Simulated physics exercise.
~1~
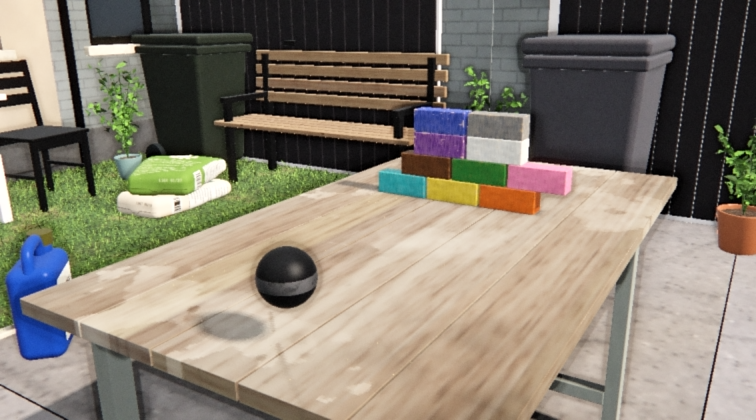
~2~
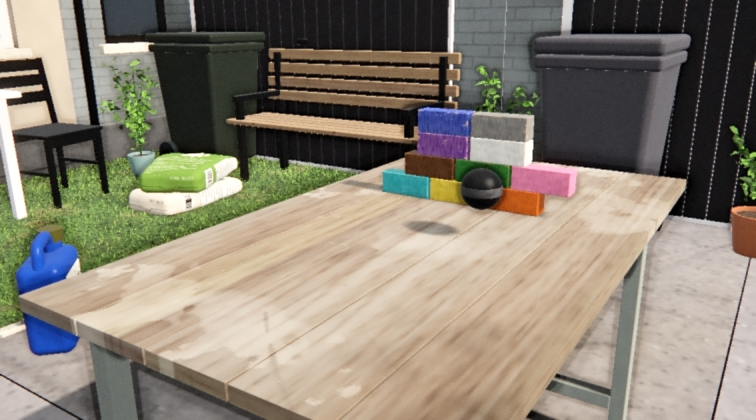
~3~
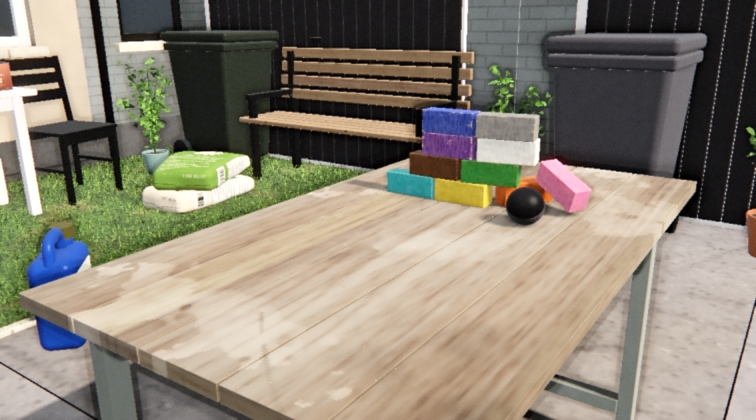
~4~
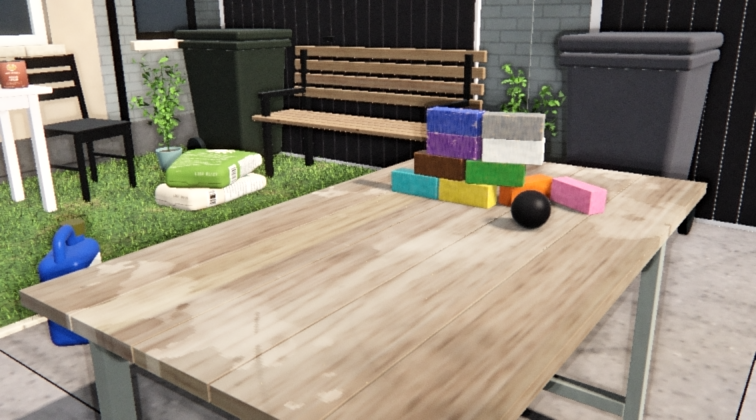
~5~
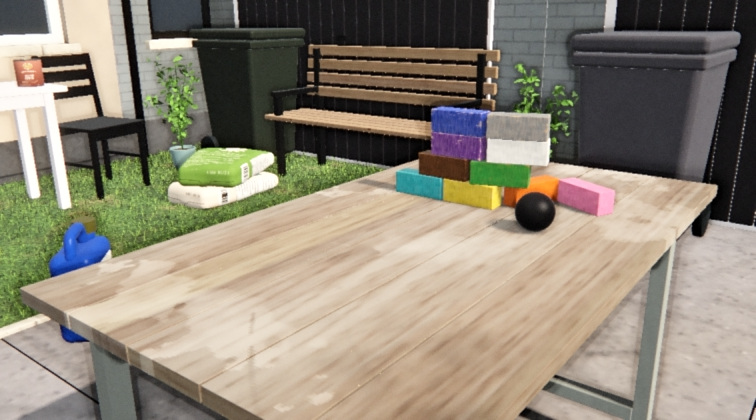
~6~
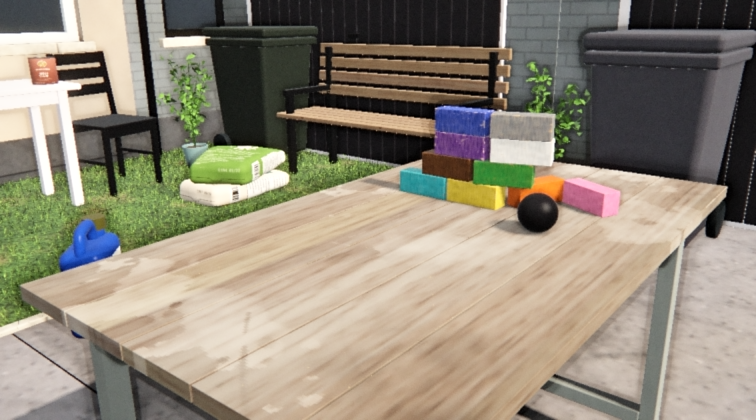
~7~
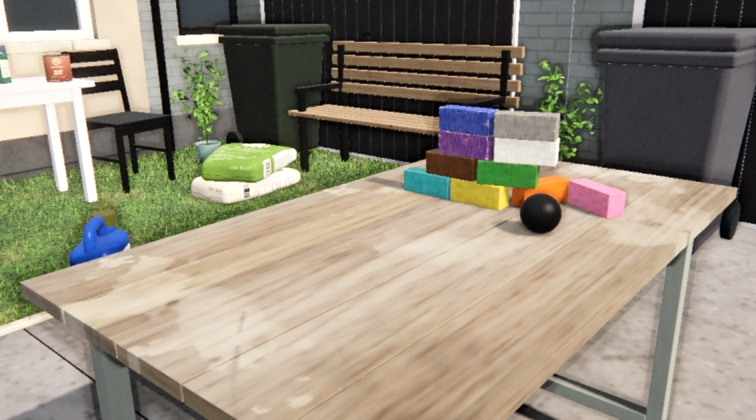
A wooden table outdoors held a stack of colourful blocks as a black ball flew over it and struck the lower right side, knocking the pink block down onto the tabletop and shifting the orange one, while the rest stayed stacked.
